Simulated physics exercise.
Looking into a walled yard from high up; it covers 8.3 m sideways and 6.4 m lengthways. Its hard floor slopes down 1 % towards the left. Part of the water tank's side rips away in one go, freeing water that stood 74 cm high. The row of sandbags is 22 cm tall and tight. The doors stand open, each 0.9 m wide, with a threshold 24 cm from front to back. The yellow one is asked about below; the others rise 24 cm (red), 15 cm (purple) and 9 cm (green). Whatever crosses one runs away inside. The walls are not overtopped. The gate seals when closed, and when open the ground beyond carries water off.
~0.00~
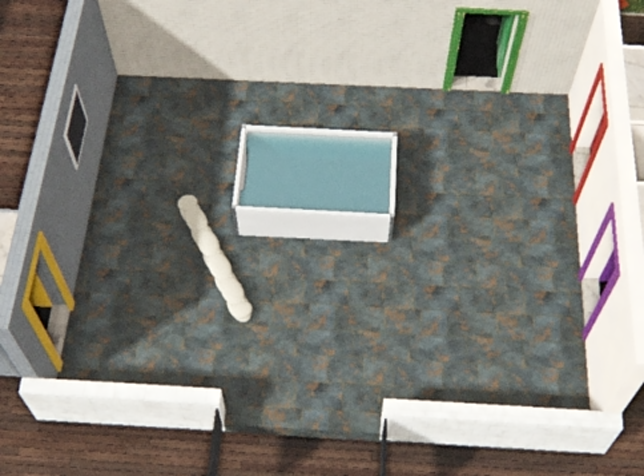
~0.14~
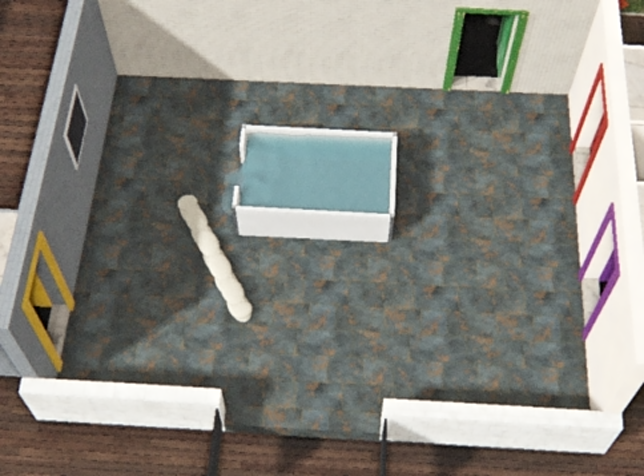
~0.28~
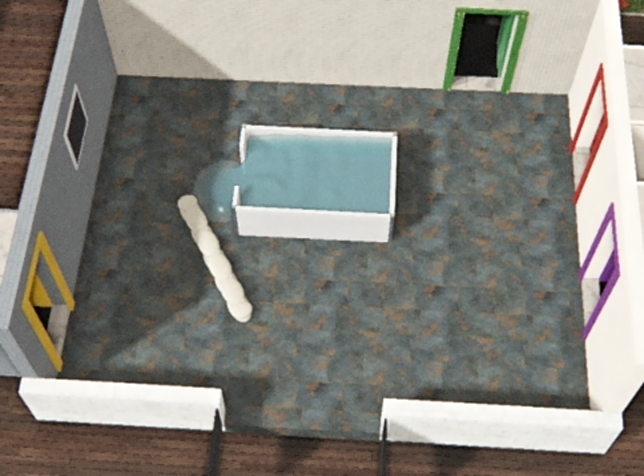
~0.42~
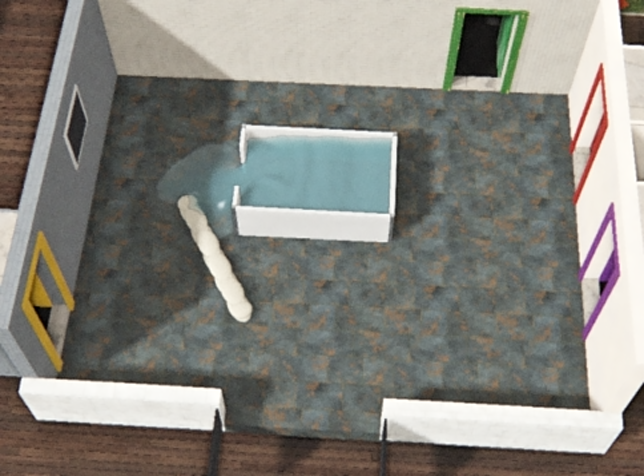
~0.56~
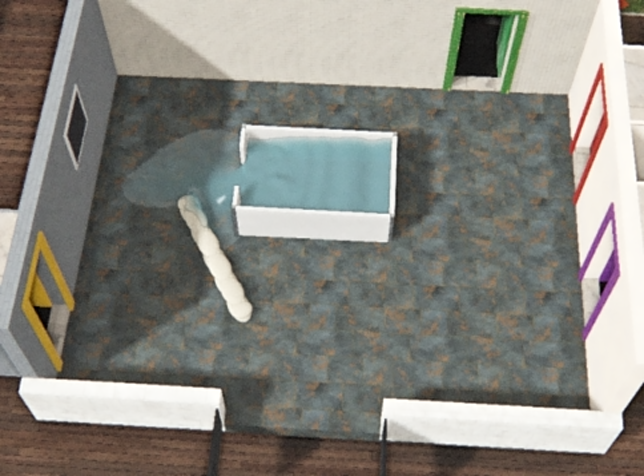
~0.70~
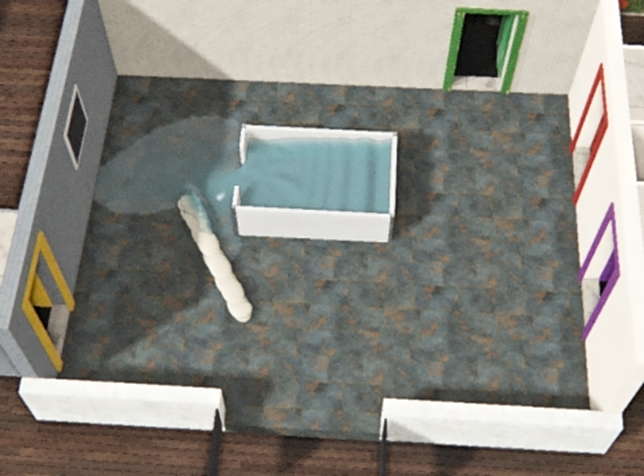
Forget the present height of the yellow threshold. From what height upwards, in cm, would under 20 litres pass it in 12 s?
Close to 6.5 cm is just enough.
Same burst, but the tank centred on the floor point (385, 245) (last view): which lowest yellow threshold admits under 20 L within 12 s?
About 7.5 cm.
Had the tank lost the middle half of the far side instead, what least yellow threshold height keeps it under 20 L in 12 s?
About 8.5 cm.
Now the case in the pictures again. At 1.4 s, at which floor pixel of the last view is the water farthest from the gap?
Near (118, 78).
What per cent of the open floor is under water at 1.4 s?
Some 20 per cent of it.
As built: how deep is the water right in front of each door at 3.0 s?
Depths in cm: Red 0, purple 0, green 0, yellow 7.
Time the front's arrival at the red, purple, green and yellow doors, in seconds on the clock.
Red 5.5 s, purple 8.0 s, green 5.0 s, yellow 2.0 s.
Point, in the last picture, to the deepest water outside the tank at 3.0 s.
At about (116, 86).
After 1.4 s water covers 20 % of the floor, deepest (42 cm) near (198, 198); it has not reached the yellow door.
After 3.0 s water covers 30 % of the floor, deepest (36 cm) near (116, 86); 7 cm at the yellow door, 0 litres in over its 22 cm threshold.
After 12.0 s water covers 95 % of the floor, deepest (10 cm) near (207, 208); 9 cm at the yellow door, 0 litres in over its 22 cm threshold.
At the yellow door as built, the water arrived by 2.0 s and peaked near 9 cm at 10.2 s.
Run again over the same 12 s with other heights there, 28 litres in over 6 cm, 9 litres over 8 cm. The limit of 20 litres is kept from about 6.5 cm up.
